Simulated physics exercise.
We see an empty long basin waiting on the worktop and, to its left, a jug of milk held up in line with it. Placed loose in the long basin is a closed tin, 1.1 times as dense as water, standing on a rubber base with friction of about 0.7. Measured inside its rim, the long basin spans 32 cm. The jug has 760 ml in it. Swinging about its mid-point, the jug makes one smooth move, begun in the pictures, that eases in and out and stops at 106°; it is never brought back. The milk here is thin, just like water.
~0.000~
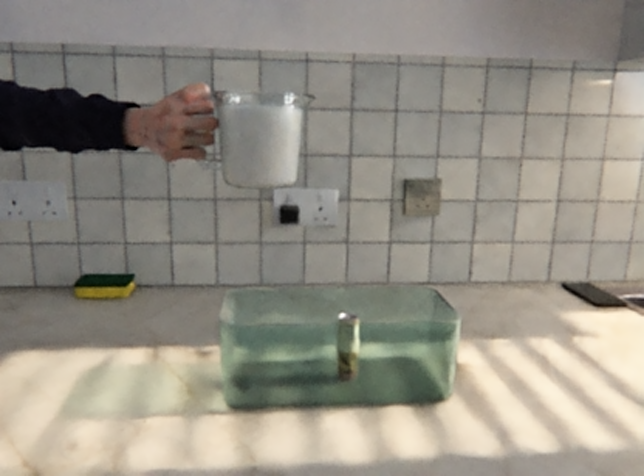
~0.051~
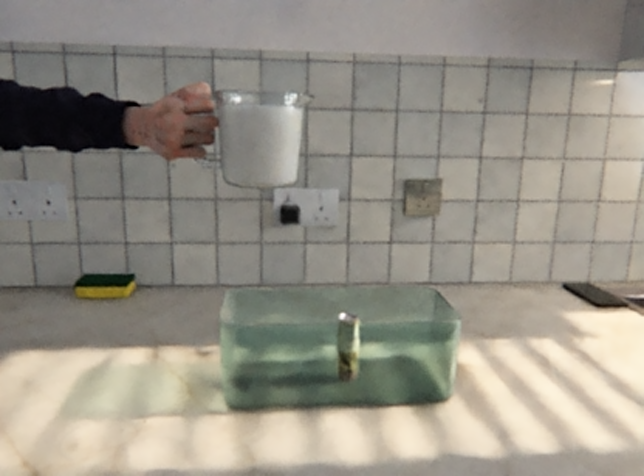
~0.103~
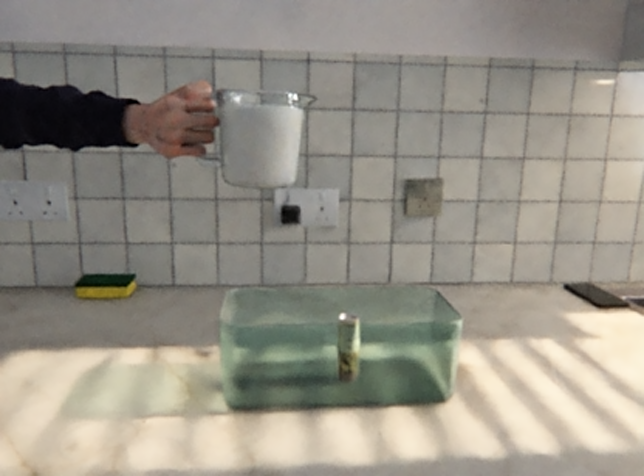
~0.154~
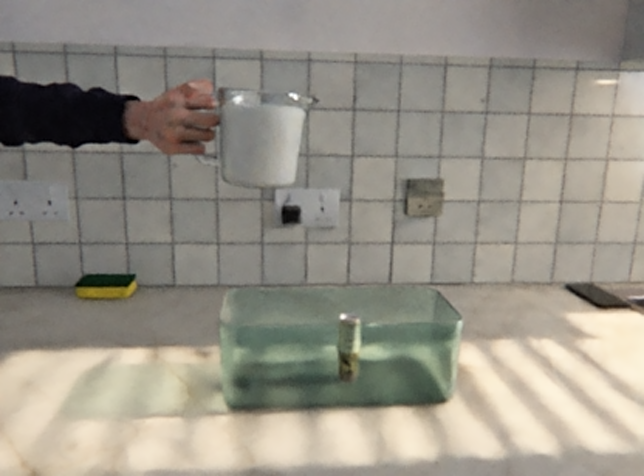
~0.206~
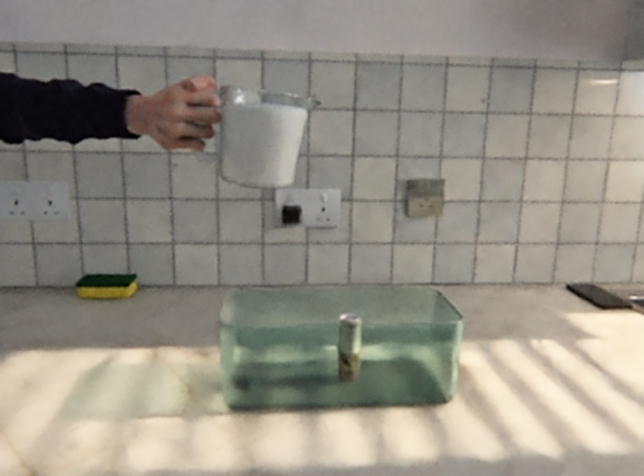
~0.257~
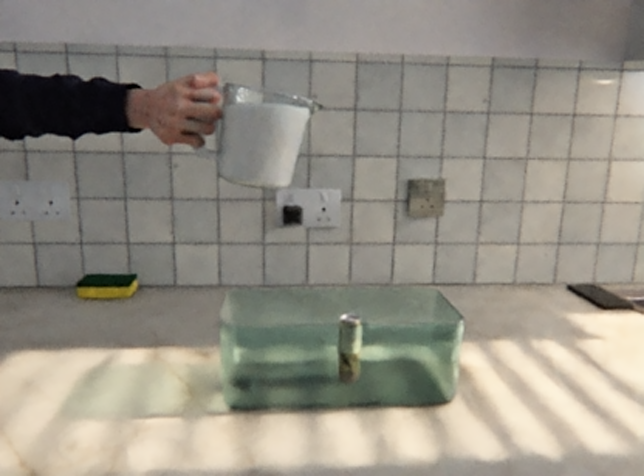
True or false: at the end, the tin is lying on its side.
False.
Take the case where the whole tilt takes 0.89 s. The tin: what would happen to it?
Then the tin does not tip.
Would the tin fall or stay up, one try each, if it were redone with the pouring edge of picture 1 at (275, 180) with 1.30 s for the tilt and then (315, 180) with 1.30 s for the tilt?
First it tips over; then it tips over.
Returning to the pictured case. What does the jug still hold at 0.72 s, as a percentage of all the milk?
Some 78 % of it is still there.
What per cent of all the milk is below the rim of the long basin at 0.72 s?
At that time the basin holds about 3 per cent of the liquid.
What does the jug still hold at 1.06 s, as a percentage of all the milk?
I'd estimate some 24 per cent.
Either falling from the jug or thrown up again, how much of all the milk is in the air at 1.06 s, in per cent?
Close to 30 in every hundred parts.
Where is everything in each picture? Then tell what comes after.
In the first frame, tilt 0°; pouring edge (316, 96); surface from (220, 107) to (302, 109); the long basin's rim runs from (223, 307) to (447, 304); the tin's top is at (349, 320).
In the second frame, tilt 0°; pouring edge (317, 96); surface from (220, 106) to (302, 109).
In the third frame, tilt 2°; pouring edge (318, 97); surface from (221, 106) to (302, 109).
In the fourth frame, tilt 4°; pouring edge (320, 99); surface from (222, 106) to (304, 109).
In the fifth frame, tilt 6°; pouring edge (322, 102); surface from (223, 106) to (307, 110).
In the sixth frame, tilt 10°; pouring edge (324, 106); surface from (225, 106) to (311, 110).
After 0.72 s the tilt is 62° and 79 per cent is still to pour; the tin stands where it began.
After 1.06 s the tilt is 97° and 23 per cent is still to pour; the tin stands where it began.
After 1.41 s the tilt is 106° and 1 per cent is still to pour; the tin stands where it began.
After 1.80 s the tilt is 106° and 0 per cent is still to pour; the tin stands where it began.
In the end the tin stands where it began.
